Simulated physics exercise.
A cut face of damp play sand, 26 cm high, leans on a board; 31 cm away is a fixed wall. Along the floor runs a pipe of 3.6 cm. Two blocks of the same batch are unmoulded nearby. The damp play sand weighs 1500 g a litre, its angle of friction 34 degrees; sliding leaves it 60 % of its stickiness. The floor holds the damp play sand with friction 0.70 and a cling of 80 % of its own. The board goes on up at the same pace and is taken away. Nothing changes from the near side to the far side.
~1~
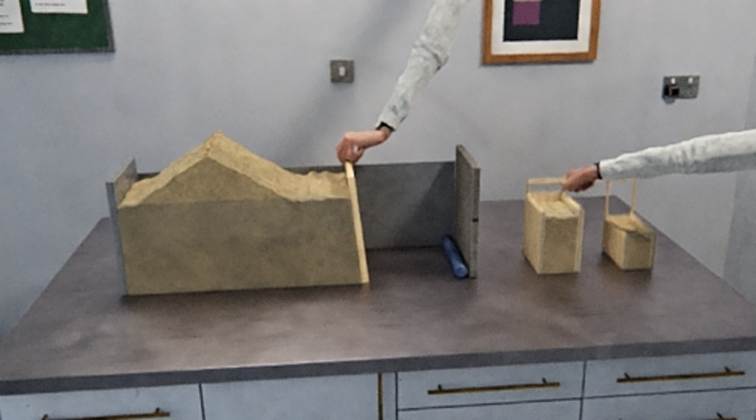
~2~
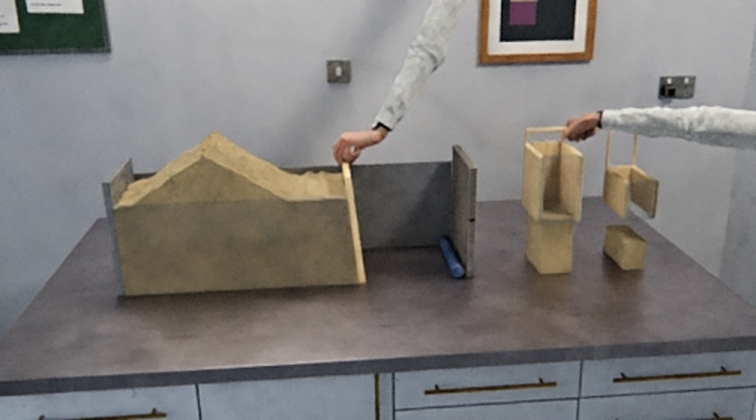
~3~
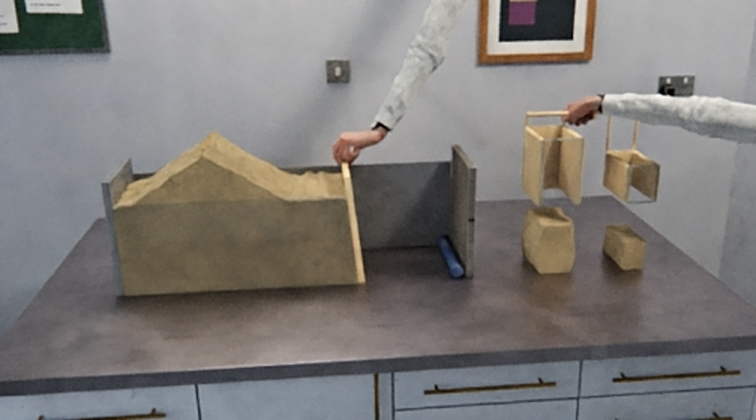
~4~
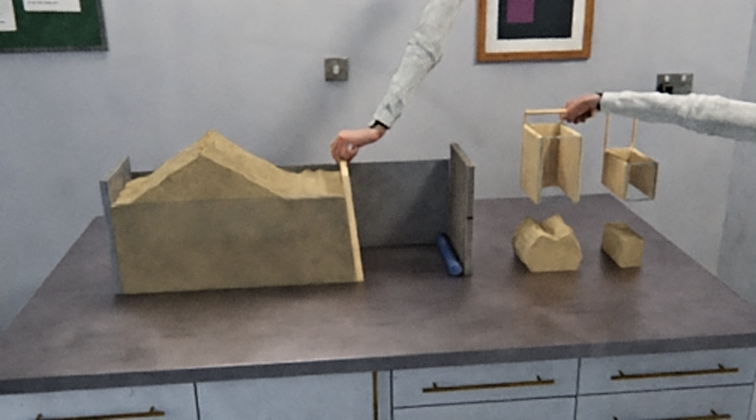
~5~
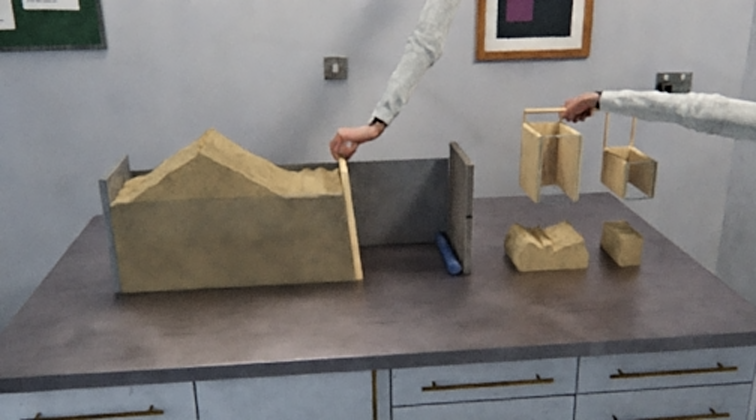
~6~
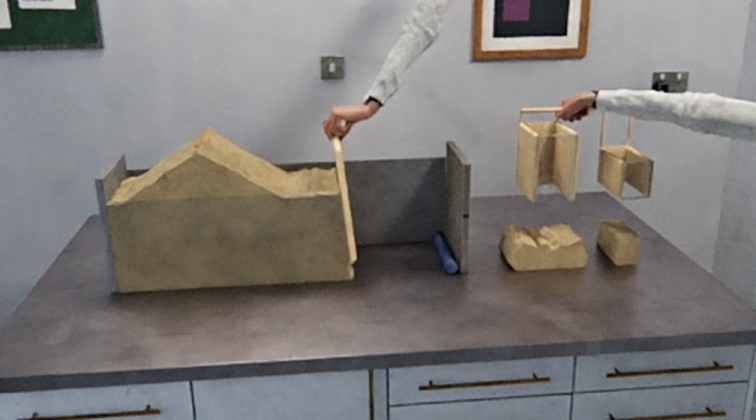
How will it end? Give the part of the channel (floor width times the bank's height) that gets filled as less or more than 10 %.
The part of the channel (floor width times the bank's height) that gets filled is more than 10 %.
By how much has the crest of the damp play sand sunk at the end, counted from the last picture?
About 0.0 cm.
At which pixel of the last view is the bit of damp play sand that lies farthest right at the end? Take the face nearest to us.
Around (412, 275).
Then, 0.23 s after the last picture, the face still stands, with nothing on top of the pipe; the channel is 0 % full.
Then, 0.50 s after the last picture, the face still stands, with nothing on top of the pipe; the channel is 0 % full.
Then, 0.77 s after the last picture, the fallen stuff reaches 17 % of the way across, with nothing on top of the pipe; the channel is 10 % full.
Then, 1.04 s after the last picture, the fallen stuff reaches 45 % of the way across, with nothing on top of the pipe; the channel is 15 % full.
Then, 1.32 s after the last picture, at the end, the fallen stuff reaches 54 % of the way across, with nothing on top of the pipe; the channel is 15 % full.
